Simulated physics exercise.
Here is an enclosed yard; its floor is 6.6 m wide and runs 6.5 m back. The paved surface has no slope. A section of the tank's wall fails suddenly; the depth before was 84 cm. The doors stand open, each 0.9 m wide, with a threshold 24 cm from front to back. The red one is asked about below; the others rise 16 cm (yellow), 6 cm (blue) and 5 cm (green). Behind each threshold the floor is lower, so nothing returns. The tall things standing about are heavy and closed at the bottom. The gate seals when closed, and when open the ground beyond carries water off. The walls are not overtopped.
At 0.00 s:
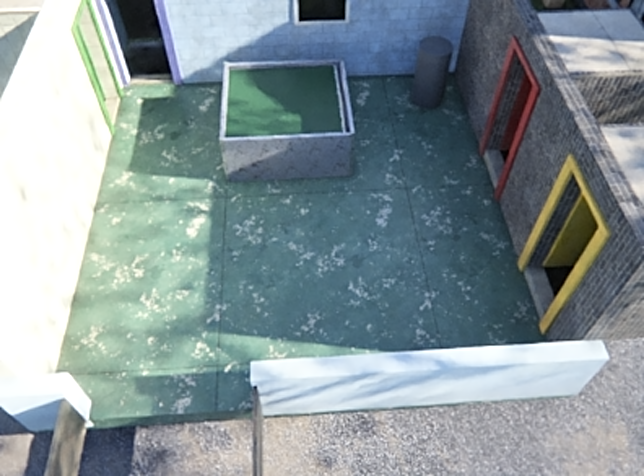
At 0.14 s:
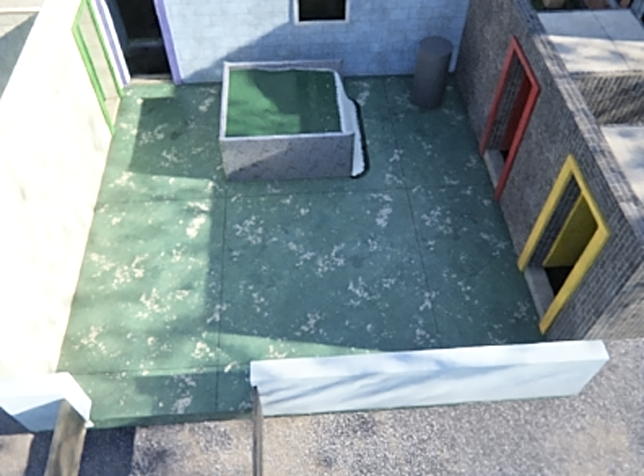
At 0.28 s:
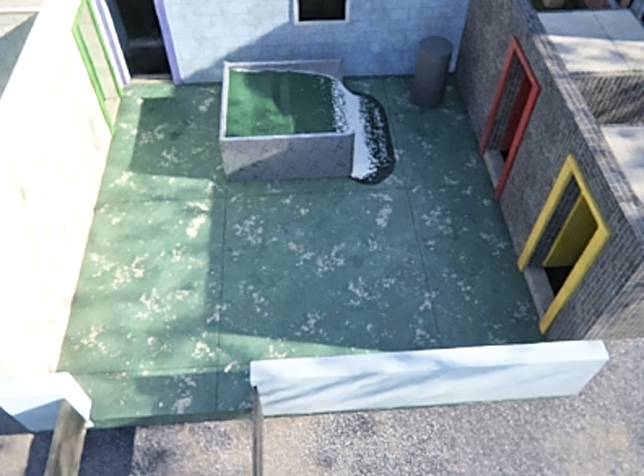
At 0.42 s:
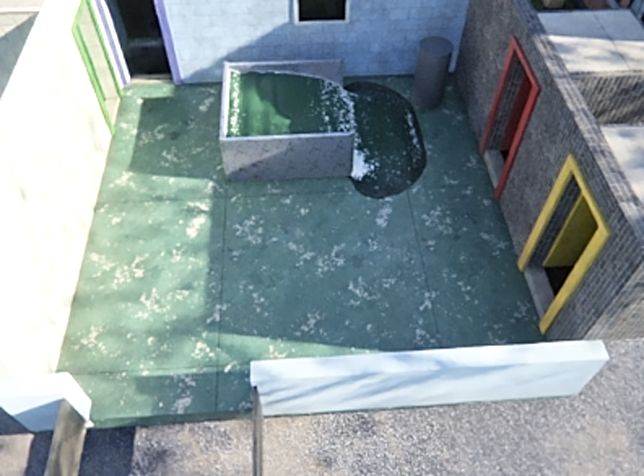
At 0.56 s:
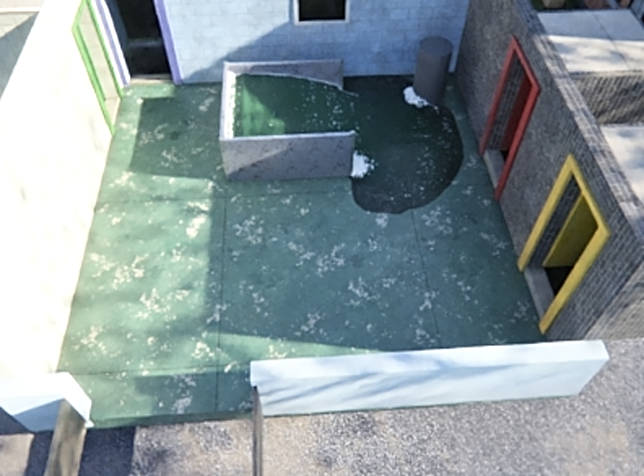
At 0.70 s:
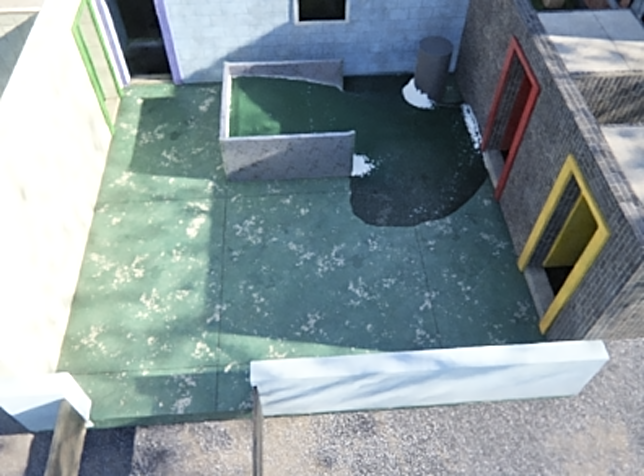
An enclosed yard with a mottled green floor is seen from a fixed, high viewpoint, with pale walls at the left and back. A grey-walled tank of green water stands near the back, left of a dark cylinder, with red and yellow doorways along the right wall. The tank's right side gives way, and water pours out with white foam, spreading rightward in a dark, rounded sheet around the cylinder towards the red doorway.
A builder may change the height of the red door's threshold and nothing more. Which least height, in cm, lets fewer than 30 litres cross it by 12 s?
It would have to be roughly 31 cm high.
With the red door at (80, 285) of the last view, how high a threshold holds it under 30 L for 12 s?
About 9.0 cm.
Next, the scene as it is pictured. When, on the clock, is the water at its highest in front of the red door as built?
Around 1.8 s.
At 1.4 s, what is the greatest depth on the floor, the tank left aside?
Up to some 56 cm.
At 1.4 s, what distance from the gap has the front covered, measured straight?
Some 3.8 m out.
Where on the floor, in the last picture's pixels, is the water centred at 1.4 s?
Around (362, 133).
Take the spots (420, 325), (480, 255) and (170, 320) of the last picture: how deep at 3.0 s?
About 5, 12 and 0 cm.
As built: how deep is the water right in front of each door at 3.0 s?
Depths in cm: Yellow 10, red 25, blue 0, green 0.
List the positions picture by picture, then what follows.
In the first picture, still water, 84 cm deep, in the tank at (286, 101); the red door at (505, 130) is dry.
In the second picture, the gap is at (344, 124), the front 0.3 m out at (365, 160); the back of the tank holds 84 cm.
In the third picture, the front is at (390, 164), 0.7 m from the gap at (344, 125); 1.4 m2 of floor is wet, 84 cm left at the back.
In the fourth picture, the gap is at (344, 127), the front 1.3 m out at (422, 153); the back of the tank holds 78 cm.
In the fifth picture, water pours out at (344, 127) and has run 2.0 m, to (459, 151); about 10 cm deep outside, 71 cm at the back.
In the sixth picture, the front is at (485, 169), 2.4 m from the gap at (344, 127); 7.1 m2 of floor is wet, 71 cm left at the back; the red door at (505, 130), 2.7 m from the gap, is still 0.1 m from the nearest water.
After 1.4 s water covers 25 % of the floor, deepest (56 cm) near (465, 119); 37 cm at the red door, 39 litres in over its 18 cm threshold.
After 3.0 s water covers 40 % of the floor, deepest (35 cm) near (451, 78); 25 cm at the red door, 155 litres in over its 18 cm threshold.
After 12.0 s water covers 100 % of the floor, deepest (13 cm) near (216, 82); 9 cm at the red door, 166 litres in over its 18 cm threshold.
At the red door as built, the water arrived by 0.8 s and peaked near 38 cm at 1.8 s.
Run again over the same 12 s with other heights there, 76 litres in over 25 cm, 18 litres over 33.5 cm. The limit of 30 litres is kept from about 31 cm up.
